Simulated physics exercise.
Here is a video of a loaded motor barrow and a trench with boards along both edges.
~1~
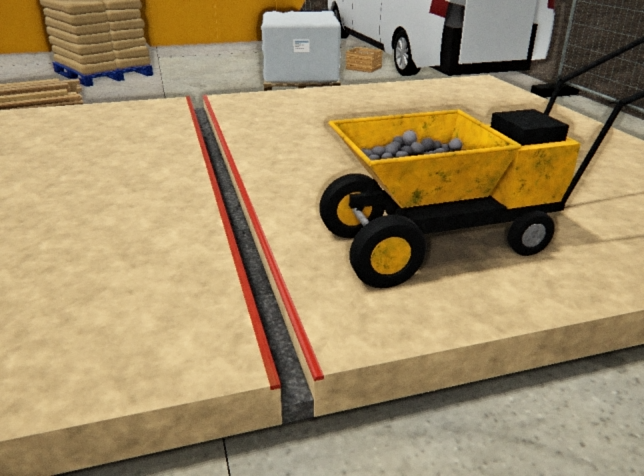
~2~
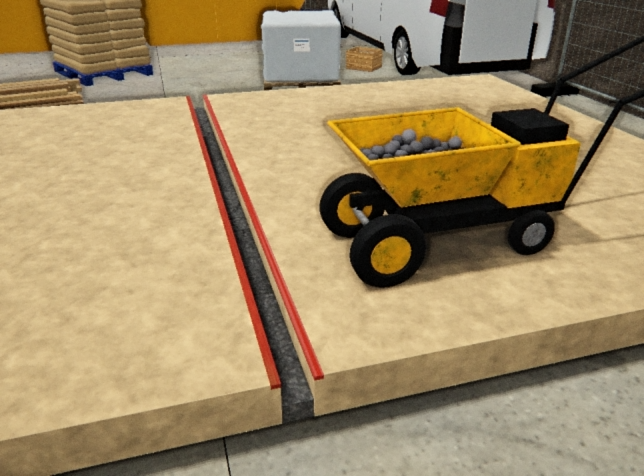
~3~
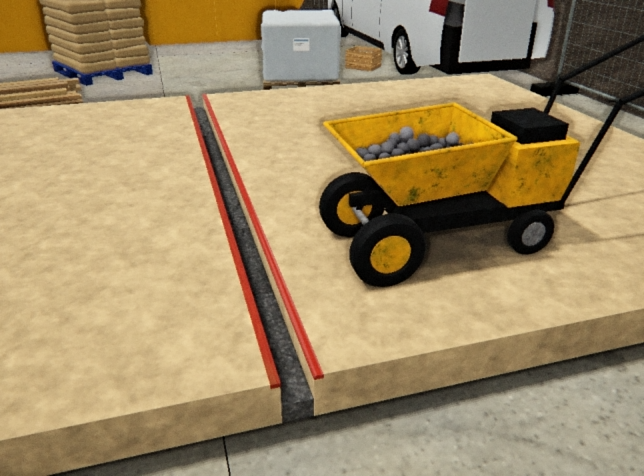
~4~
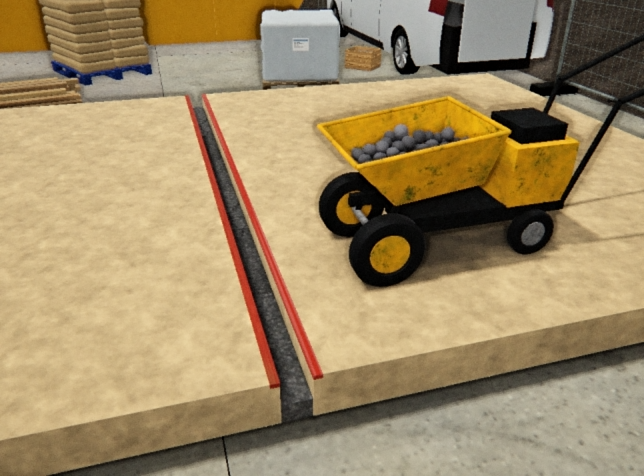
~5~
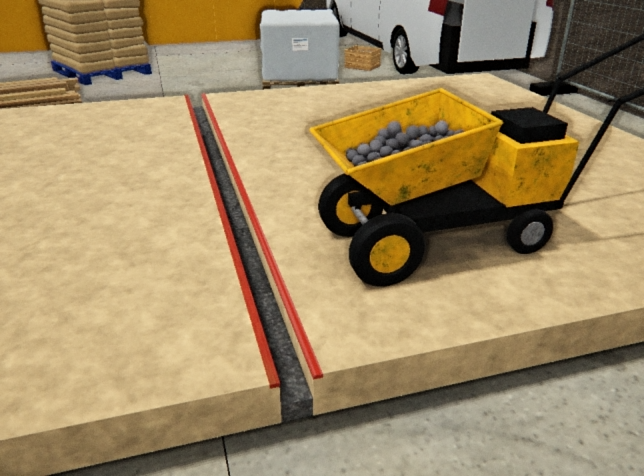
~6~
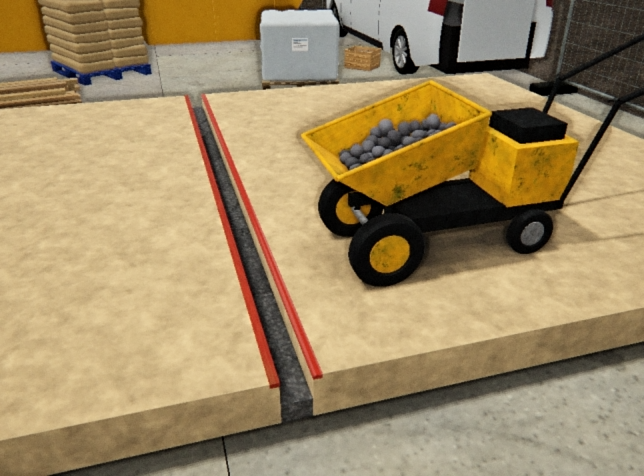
Yellow motor barrow loaded with round grey cobbles standing right of a red-edged trench, its skip gradually tilting toward the left.
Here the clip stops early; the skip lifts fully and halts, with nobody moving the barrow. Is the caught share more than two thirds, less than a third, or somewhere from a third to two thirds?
It is somewhere from a third to two thirds.
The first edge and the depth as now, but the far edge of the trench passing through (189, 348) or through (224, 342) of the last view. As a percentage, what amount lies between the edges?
100 %, then 90 %.
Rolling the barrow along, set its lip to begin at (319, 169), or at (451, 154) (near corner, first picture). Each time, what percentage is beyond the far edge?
90 and 0 percent, in that order.
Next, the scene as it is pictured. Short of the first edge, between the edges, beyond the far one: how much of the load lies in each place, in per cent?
Short about 0 %, between about 55 %, beyond about 40 %.
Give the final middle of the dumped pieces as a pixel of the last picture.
Once nothing moves, the middle sits near (252, 271).
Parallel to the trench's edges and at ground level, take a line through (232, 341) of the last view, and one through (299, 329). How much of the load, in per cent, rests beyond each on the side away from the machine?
About 20 % and 100 %.
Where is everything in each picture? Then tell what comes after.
In the first frame, lip of the skip near (370, 163), level; top of the load near (412, 163), round cobbles; first edge of the trench near (300, 329); far edge near (261, 336), the trench under half as wide as the skip, and about as deep as wide.
In the second frame, lip of the skip near (369, 163), level; top of the load near (423, 161).
In the third frame, lip of the skip near (364, 165), tipped barely; top of the load near (429, 154).
In the fourth frame, lip of the skip near (357, 168), tipped a little; top of the load near (432, 146).
In the fifth frame, lip of the skip near (348, 172), tipped a little; top of the load near (446, 144).
In the sixth frame, lip of the skip near (338, 179), tipped clearly; top of the load near (432, 135); first edge of the trench near (299, 328); far edge near (260, 335).
Shortly afterwards, skip tipped steeply; the whole lot in the skip.
Next, skip tipped right over; the bulk in the skip; a little in or heaped over the trench; only a few beyond it; only a few falling.
Some moments later, skip tipped right over; a little in the skip; near half in or heaped over the trench; near a third beyond it.
In the end, skip tipped right over; only a few short of the trench; near half in or heaped over the trench; near half beyond it.
